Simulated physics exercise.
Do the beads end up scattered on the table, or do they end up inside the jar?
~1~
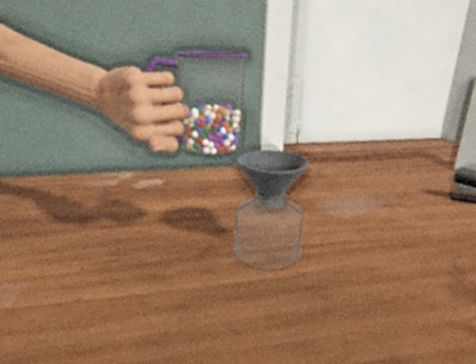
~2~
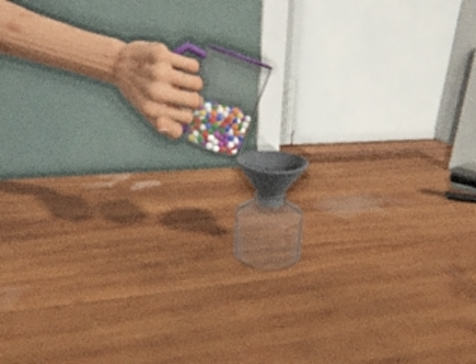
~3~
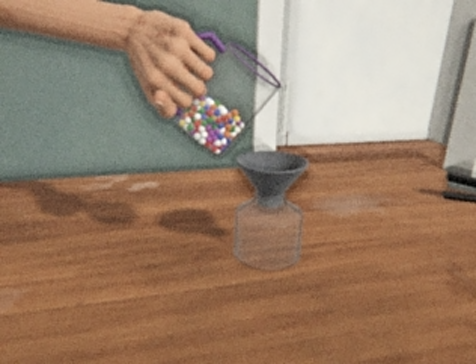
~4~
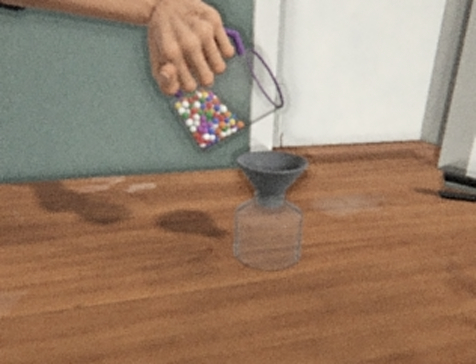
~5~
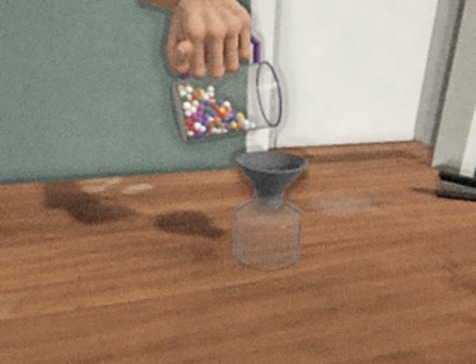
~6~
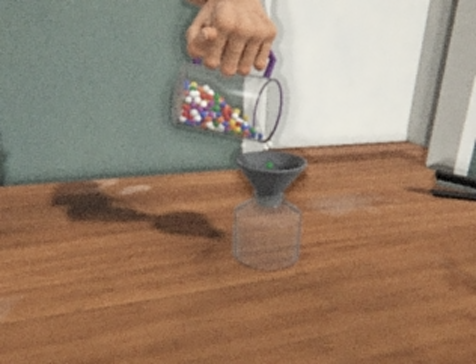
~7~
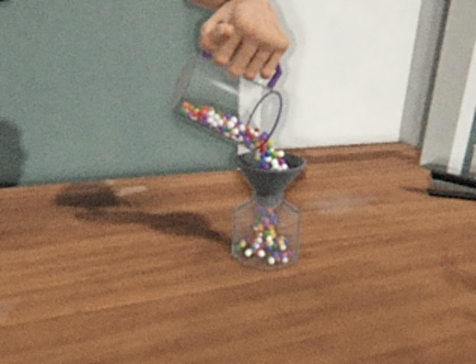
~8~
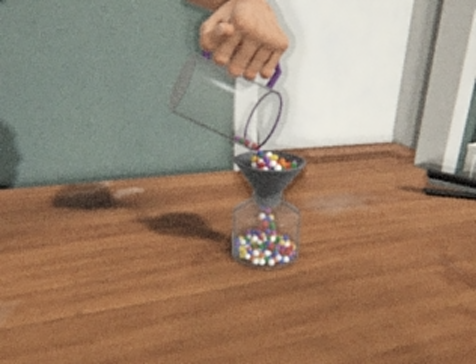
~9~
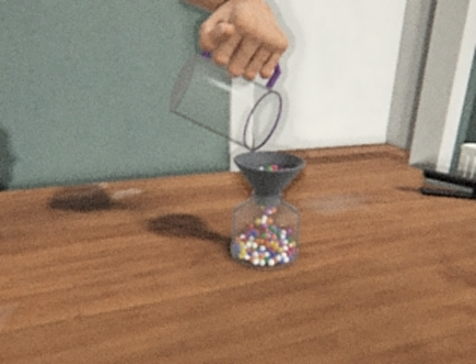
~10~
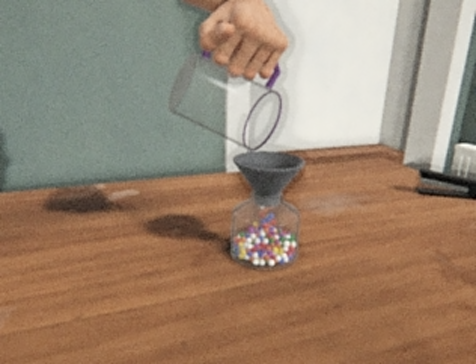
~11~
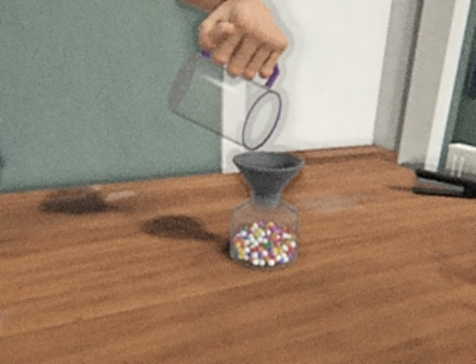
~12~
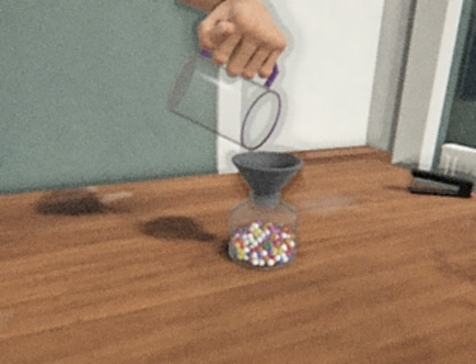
They end up inside the jar. The cup and funnel are left looking empty, and no beads are seen on the table.
A hand reaching in from the upper left holds a clear cup with a purple handle and rim, partly filled with multicoloured beads, above a brown wooden table. Below it, a dark grey funnel sits in the neck of a clear jar, with a green wall and a white panel behind, seen from the front and slightly above. The hand tips the cup rightward until it lies on its side, then tilts it further. Beads pour through the funnel into the jar, and the cup empties. At the end the beads rest in the jar, with none visible on the table.
